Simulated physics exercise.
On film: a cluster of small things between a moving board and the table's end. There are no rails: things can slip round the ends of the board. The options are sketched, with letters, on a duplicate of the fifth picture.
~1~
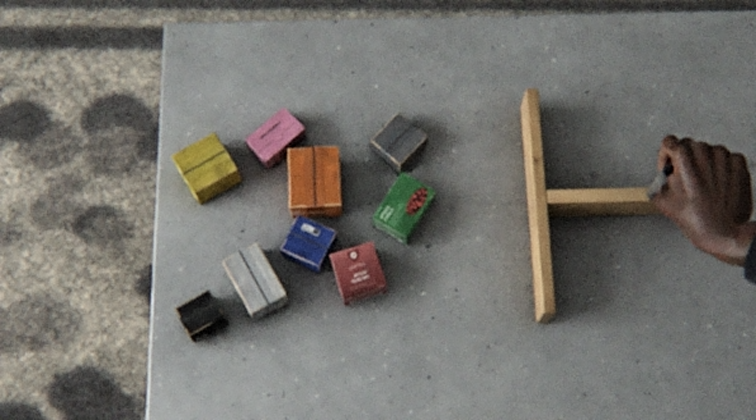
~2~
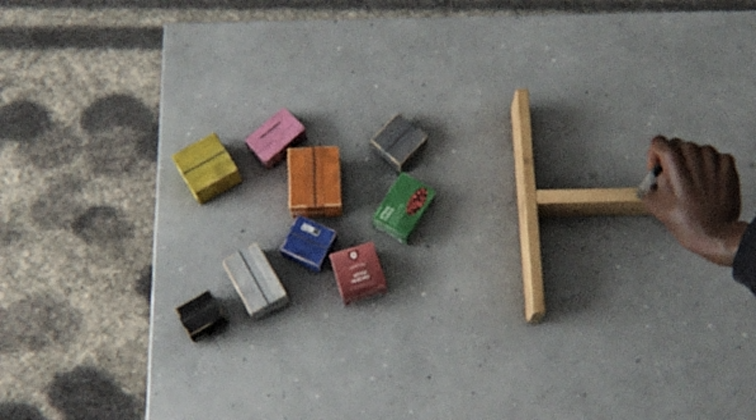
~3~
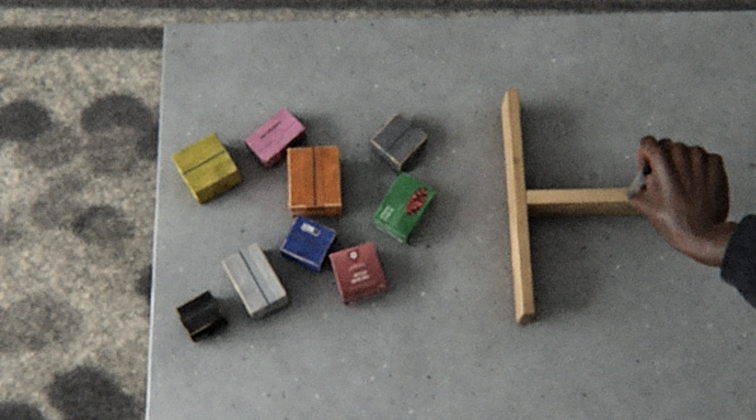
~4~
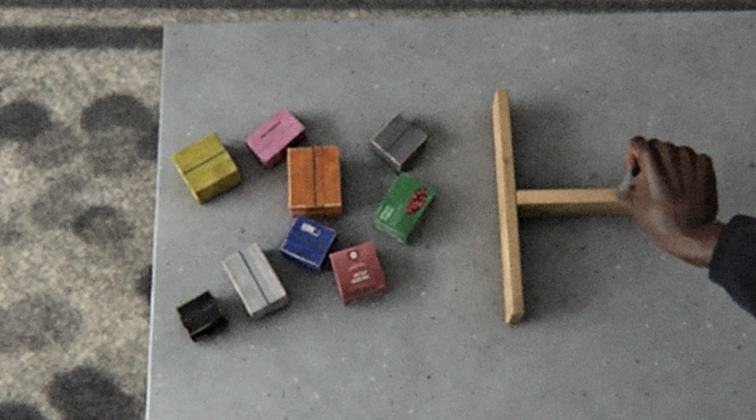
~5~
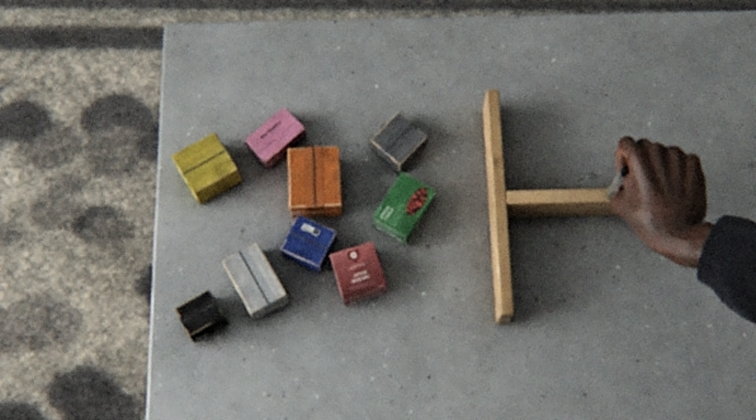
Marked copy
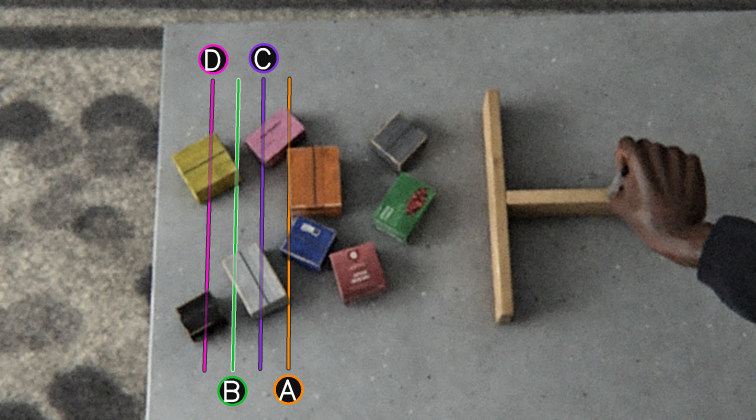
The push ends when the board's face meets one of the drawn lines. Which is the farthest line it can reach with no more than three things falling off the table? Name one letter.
It should halt at B.
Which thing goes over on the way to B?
It is the yellow box.
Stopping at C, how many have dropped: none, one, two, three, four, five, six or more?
In all, one.
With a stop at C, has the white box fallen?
No.
On the marked copy, A at (289, 217); B at (236, 218); C at (262, 218); D at (209, 219).
With B. Early on, board (403, 200); grey box (365, 145); green packet (374, 217).
Further on, board (308, 202); yellow box (184, 164); black box (194, 323).
At the end, board (236, 204); yellow box over the edge; white box (153, 288); one fallen.
As for the rest, A is within the limit but short; C is within the limit but short; D drops five.
